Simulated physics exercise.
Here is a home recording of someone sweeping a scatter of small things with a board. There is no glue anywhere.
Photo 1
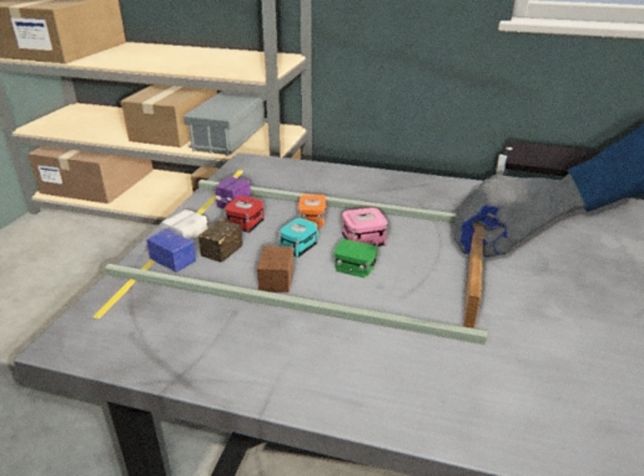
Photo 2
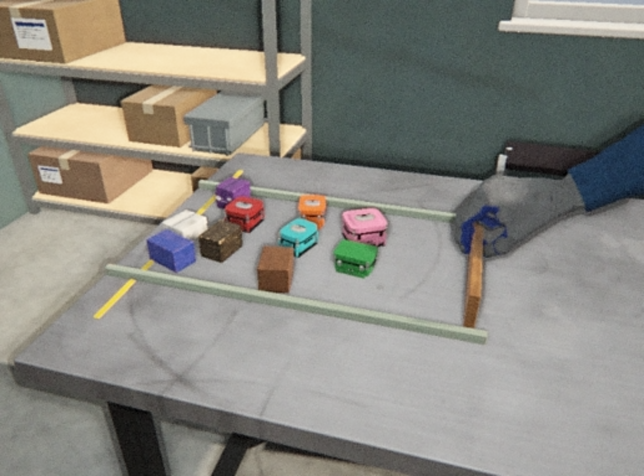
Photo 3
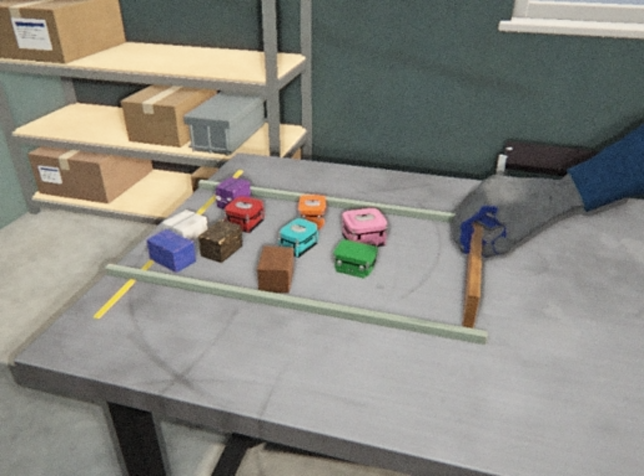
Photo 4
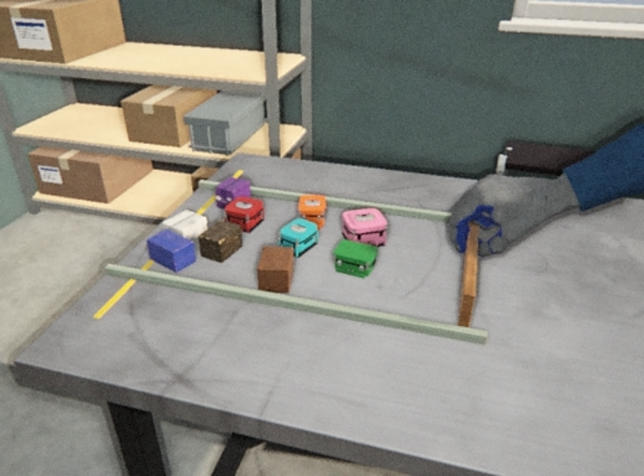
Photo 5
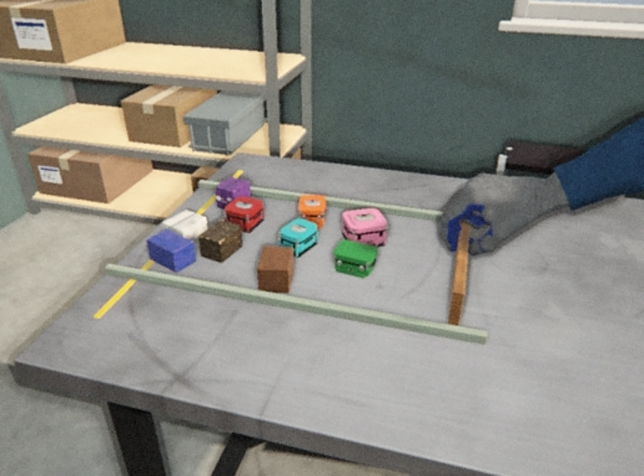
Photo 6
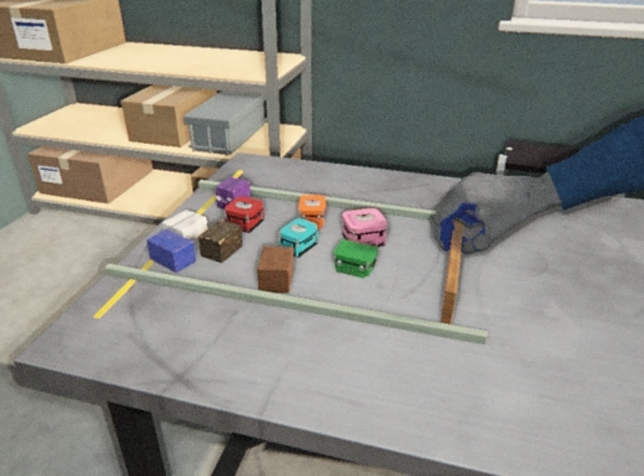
On a gray table, a gloved hand slides a board slightly left toward small colorful cases.
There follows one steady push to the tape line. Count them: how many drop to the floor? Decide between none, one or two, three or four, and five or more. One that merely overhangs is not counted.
Decision: Five or more.
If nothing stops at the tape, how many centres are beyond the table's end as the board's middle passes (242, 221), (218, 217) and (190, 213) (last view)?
Respectively 0, 2 and 7.
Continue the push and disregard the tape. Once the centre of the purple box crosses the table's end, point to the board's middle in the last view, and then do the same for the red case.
Near (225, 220) and (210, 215).
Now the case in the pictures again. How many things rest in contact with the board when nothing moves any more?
The count is 3.
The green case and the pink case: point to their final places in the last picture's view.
Green case at about (156, 230), pink case at about (186, 198).
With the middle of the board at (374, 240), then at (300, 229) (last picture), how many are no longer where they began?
One spot: 2. Other spot: 6.
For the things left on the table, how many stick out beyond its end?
I'd say 2 of them.
Soon after, none off yet; white box at rest near (185, 227); blue block at rest near (171, 250); purple box at rest near (233, 194).
In the end, the number that fall off is five or more; gone, turquoise case, orange case, red case, black block, purple box, blue block and white box.
